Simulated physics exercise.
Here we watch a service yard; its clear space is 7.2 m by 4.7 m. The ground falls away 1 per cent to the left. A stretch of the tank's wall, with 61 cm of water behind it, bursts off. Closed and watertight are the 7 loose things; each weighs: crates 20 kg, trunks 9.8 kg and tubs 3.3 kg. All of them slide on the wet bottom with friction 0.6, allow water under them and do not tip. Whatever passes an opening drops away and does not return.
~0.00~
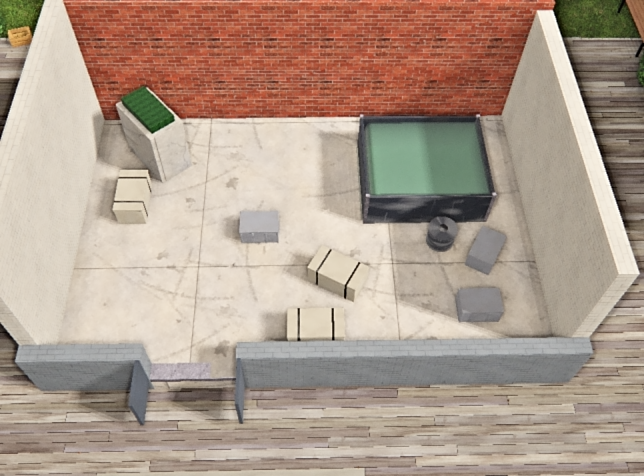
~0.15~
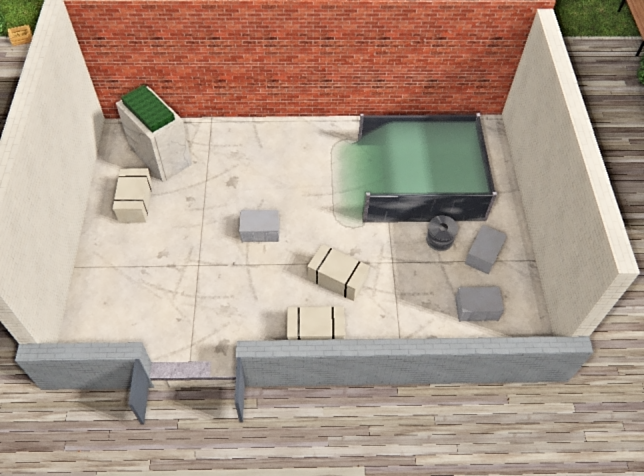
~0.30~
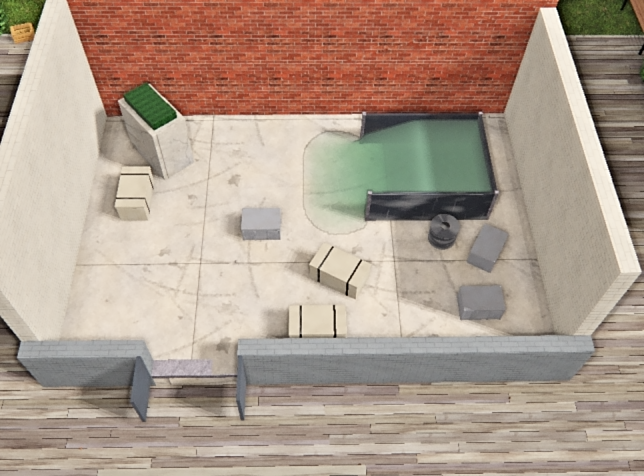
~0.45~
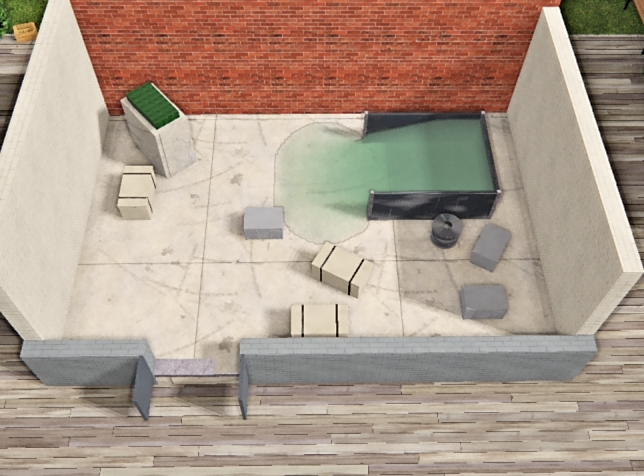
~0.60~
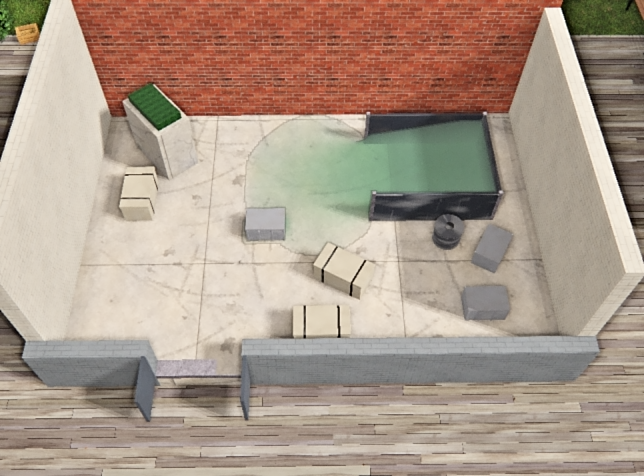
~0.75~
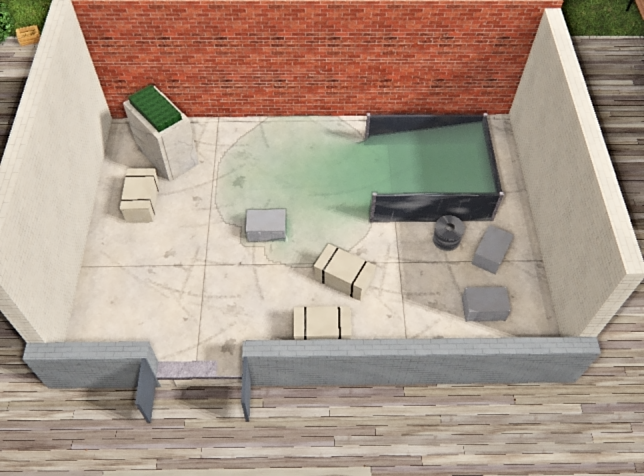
At first, a dark-walled tank of green water stands by the brick wall in a walled yard scattered with crates and blocks. Then its left side opens, and water pours out across the pale floor. The thin green sheet widens leftward, reaching around a gray block, while the scattered objects stay put.
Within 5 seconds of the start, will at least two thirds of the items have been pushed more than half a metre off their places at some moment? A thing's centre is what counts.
Short of a third.
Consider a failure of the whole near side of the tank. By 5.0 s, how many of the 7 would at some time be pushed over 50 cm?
So the tally would be 6.
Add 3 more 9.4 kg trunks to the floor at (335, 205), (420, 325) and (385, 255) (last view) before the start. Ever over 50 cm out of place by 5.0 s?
Check, in order - exceeded, not exceeded, not exceeded.
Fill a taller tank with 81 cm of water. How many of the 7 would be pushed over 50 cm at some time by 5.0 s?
The answer would then be 3.
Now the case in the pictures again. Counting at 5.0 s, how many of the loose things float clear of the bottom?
Count at that moment: 2.
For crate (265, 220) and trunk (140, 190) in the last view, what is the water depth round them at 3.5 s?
About 8 and 17 cm.
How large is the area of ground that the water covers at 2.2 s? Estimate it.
Flooded: Near 21 m2.
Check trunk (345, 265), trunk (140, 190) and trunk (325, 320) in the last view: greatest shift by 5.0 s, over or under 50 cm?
In that order: Less, past it, less.
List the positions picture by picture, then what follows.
In the first frame, a crate at (488, 245) rests on the ground; a trunk at (131, 190), on the bottom; 2.9 m2 under water; 0 of 7 have shifted.
In the second frame, a crate at (488, 244), on the bottom; a trunk at (131, 188), on the bottom; water covers 3.8 m2; 0 of 7 have shifted.
In the third frame, a crate at (490, 243), on the bottom; a trunk at (133, 186) rests on the ground; water covers 4.9 m2; 0 of 7 have shifted.
In the fourth frame, a crate at (492, 242), on the bottom; a trunk at (135, 185), on the bottom; 6.3 m2 under water; 0 of 7 have shifted.
In the fifth frame, a crate at (494, 243), on the bottom; a trunk at (137, 186) rests on the ground; water covers 7.8 m2; 0 of 7 have shifted.
In the sixth frame, a crate at (495, 244) rests on the ground; a trunk at (138, 188) rests on the ground; water covers 9.3 m2; 0 of 7 have shifted.
After 1.1 s 0 of 7 are over 50 cm from their spots; 0 afloat.
After 2.2 s 2 of 7 are over 50 cm from their spots; 1 afloat.
After 3.5 s 1 of 7 are over 50 cm from their spots; 1 afloat.
After 5.0 s 2 of 7 are over 50 cm from their spots, and 2 have been at some point; 2 afloat.
